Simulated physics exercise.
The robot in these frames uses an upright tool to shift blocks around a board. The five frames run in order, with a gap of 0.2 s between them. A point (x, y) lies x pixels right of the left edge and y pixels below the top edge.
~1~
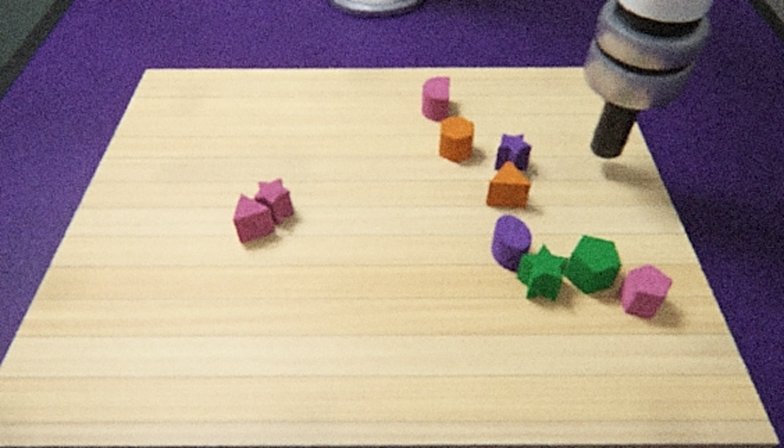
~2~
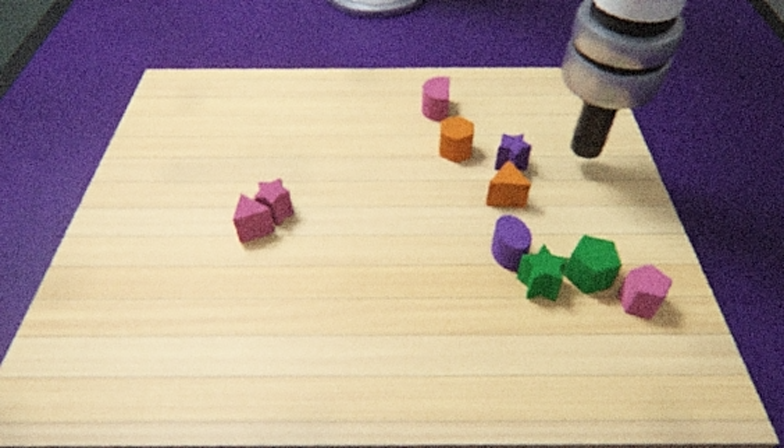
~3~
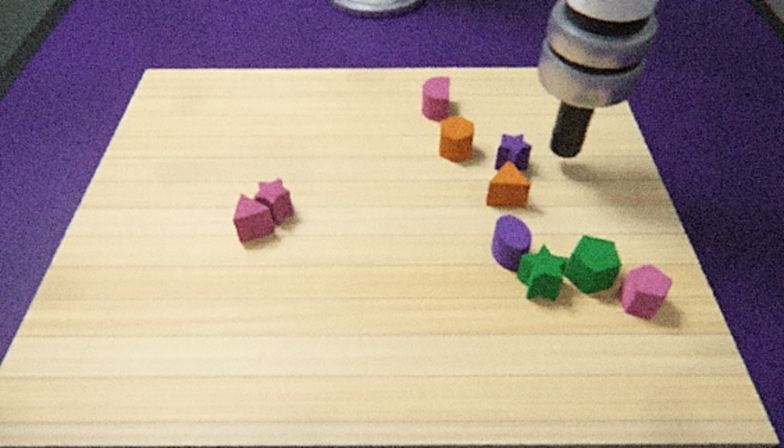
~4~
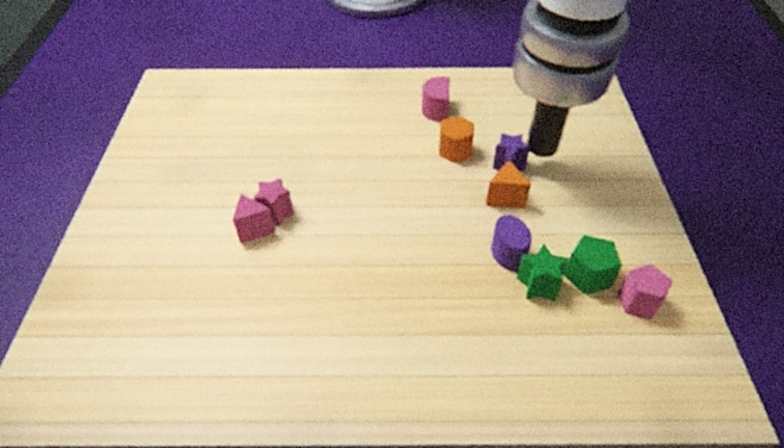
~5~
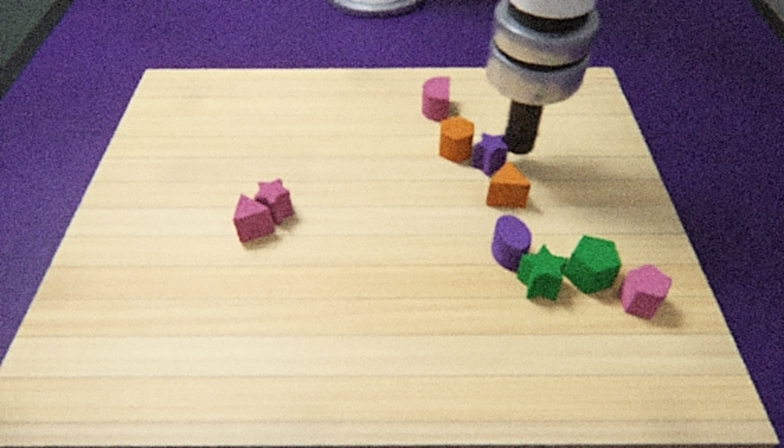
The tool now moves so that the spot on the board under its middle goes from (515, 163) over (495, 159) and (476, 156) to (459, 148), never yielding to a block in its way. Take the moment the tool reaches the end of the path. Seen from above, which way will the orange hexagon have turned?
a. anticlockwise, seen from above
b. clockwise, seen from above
Correct choice: B.
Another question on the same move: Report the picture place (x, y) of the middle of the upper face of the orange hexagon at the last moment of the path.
Its top centre lands on (429, 124).
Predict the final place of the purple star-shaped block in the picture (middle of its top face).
The spot you're after is about (451, 140) in the image.
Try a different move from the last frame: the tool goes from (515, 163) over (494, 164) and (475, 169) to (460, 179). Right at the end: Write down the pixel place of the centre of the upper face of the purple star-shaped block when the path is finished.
Near (434, 155).
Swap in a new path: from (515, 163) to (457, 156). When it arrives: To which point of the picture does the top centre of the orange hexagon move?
Top centre: (427, 124).
What follows on the original path. Halfway along, tool at (487, 140); orange hexagon at (438, 124), turned 25° clockwise; purple star-shaped block at (463, 140), turned 15° anticlockwise.
At the end, tool at (461, 131); orange hexagon at (429, 124), turned 50° clockwise; purple star-shaped block at (451, 140), turned 50° anticlockwise; orange triangular piece in place.
